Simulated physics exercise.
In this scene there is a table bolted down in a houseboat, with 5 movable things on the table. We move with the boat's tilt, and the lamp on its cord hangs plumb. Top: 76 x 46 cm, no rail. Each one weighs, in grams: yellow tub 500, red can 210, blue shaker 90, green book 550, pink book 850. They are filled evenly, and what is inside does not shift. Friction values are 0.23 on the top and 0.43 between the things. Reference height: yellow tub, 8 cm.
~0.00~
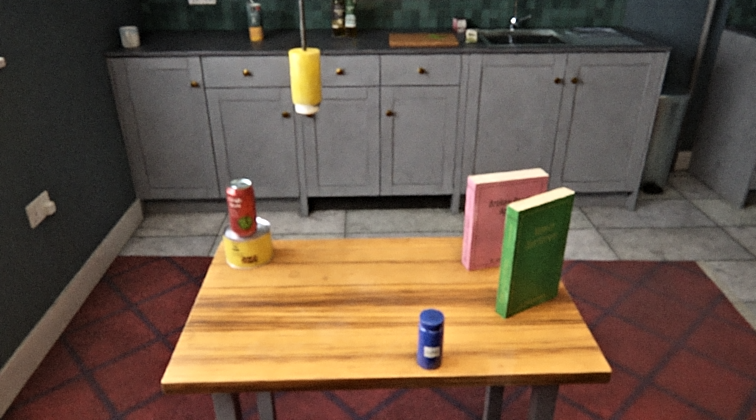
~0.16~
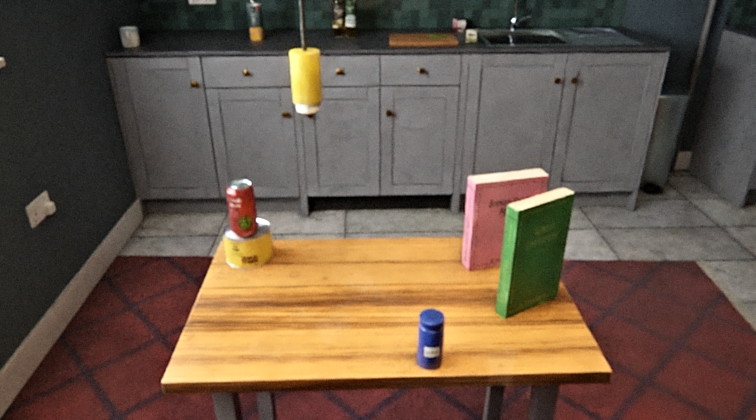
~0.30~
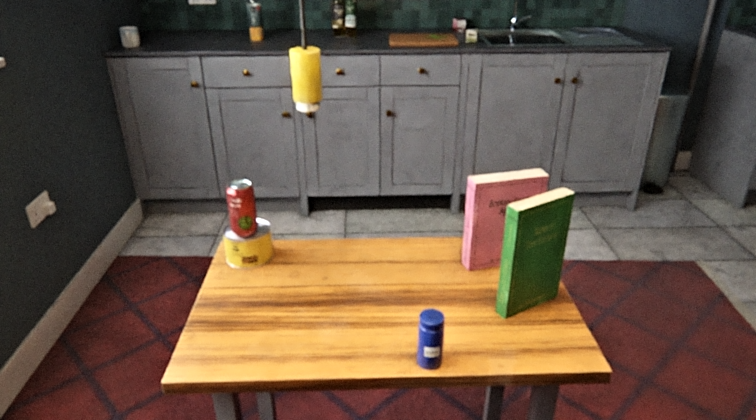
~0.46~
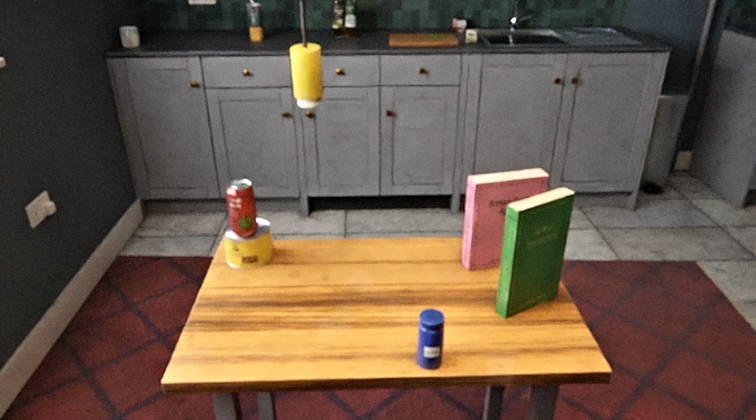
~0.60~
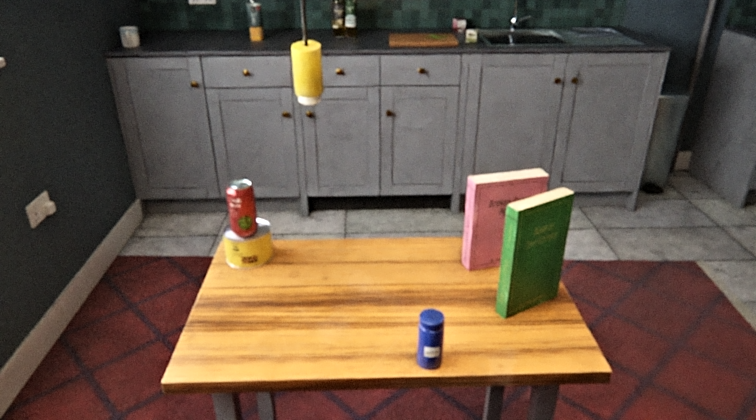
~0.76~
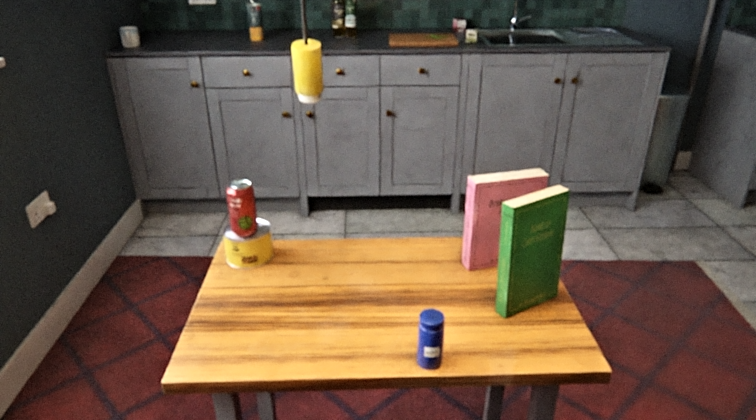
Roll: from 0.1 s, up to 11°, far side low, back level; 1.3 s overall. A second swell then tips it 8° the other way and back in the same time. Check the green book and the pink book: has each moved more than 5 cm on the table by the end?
Green book - yes; pink book - yes.
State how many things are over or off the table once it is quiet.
That makes 2.
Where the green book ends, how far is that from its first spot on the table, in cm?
I'd put it at about 18 centimetres.
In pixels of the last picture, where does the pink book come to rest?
Around (447, 413).
Around 1.16 s, floor tilted 3°, far side down; green book tipped 63° against what carries it near (499, 254); pink book tipped 33° against what carries it near (492, 211).
Around 1.36 s, boat level; pink book now off the table; green book tipped 63° against what carries it near (498, 247).
Around 1.46 s, boat level; green book on its side near (499, 253).
Around 1.66 s, floor tilted 3°, near side down; green book on its side near (498, 261).
Finally (3.2 s), off the table, pink book; on their side or leaning hard on the table, green book; the other 3 still in place (within 5 cm). In the last view, green book near (498, 261), pink book near (447, 413).
